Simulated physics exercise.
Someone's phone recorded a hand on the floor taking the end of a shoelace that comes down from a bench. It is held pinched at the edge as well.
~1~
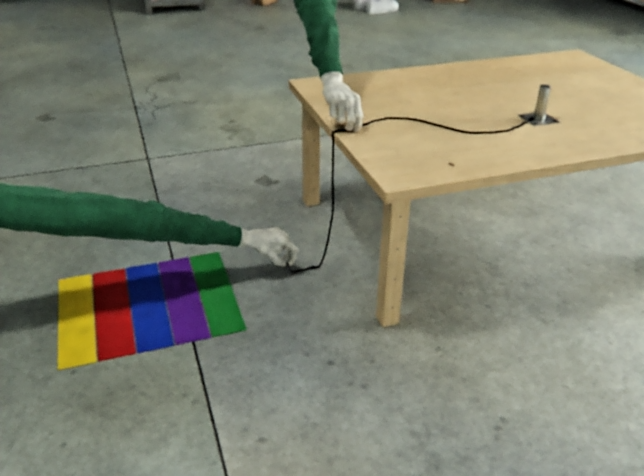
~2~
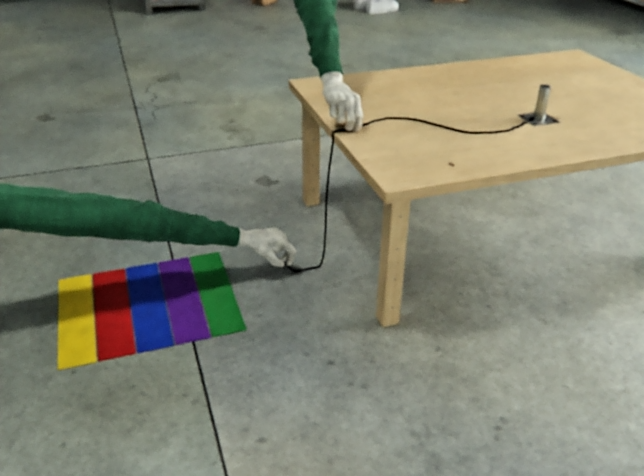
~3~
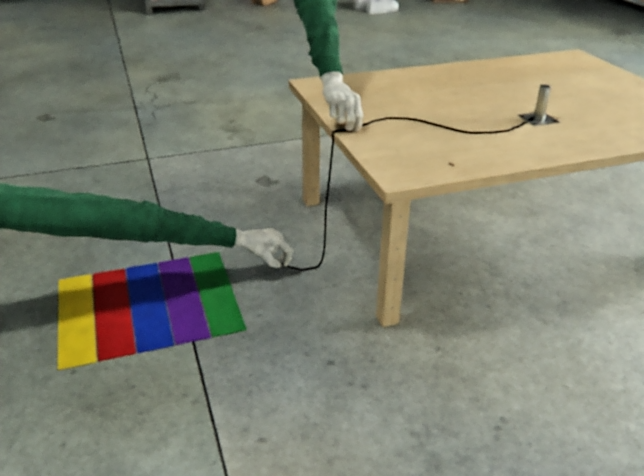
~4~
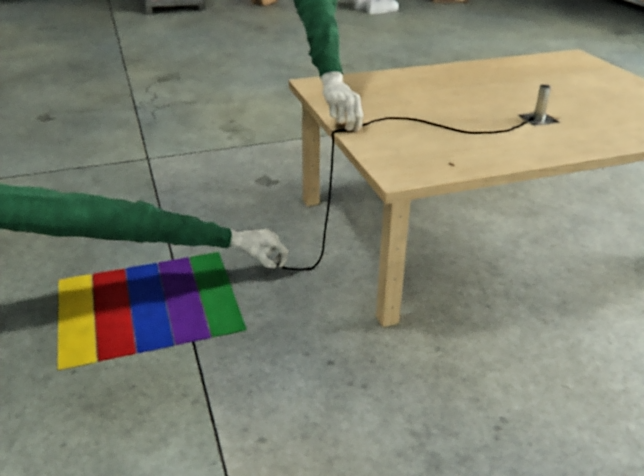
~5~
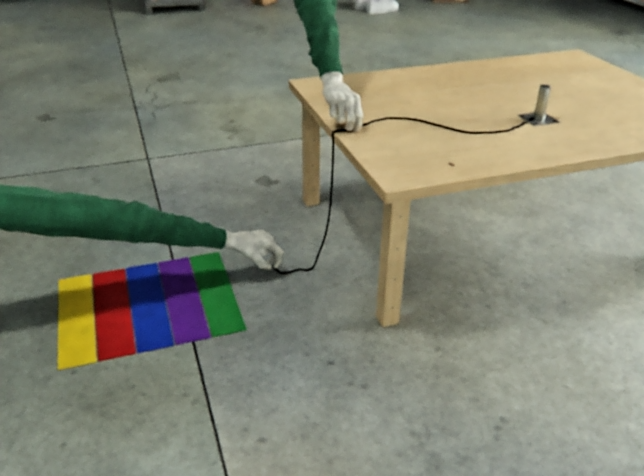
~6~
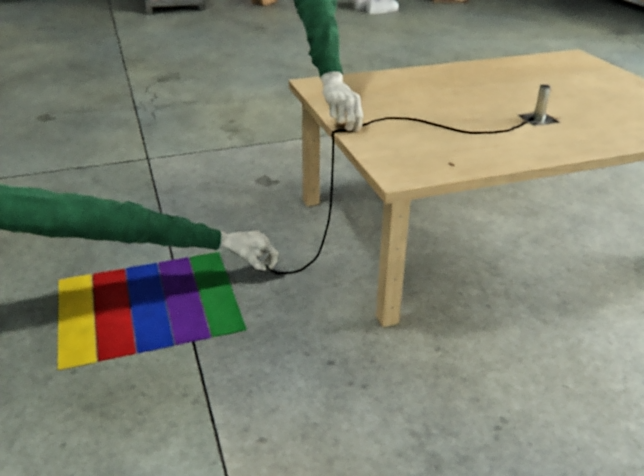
A white-gloved hand low on the left, its green-sleeved arm reaching in over a concrete floor, pinches the end of a black cord and draws it slightly leftward, the hanging loop shifting a little. Seen from above by a still camera, a second gloved hand stays pressing the cord at the corner of a pale wooden table. Beneath the lower arm lie yellow, red, blue, purple and green stripes, while a short metal post stands motionless on the tabletop.
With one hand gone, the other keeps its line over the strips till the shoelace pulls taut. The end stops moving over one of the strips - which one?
The blue strip.
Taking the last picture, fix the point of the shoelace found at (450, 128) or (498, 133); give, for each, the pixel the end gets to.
Around (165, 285), then around (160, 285).
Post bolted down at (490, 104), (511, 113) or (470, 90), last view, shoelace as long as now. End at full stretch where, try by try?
Taking the tries in turn, you get (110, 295), (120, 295) and (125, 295).
Early on, end near (198, 280); over green.
Midway, end near (166, 285); over purple.
At the end of the slack, end near (145, 289); over blue. It gets as far as the blue strip.
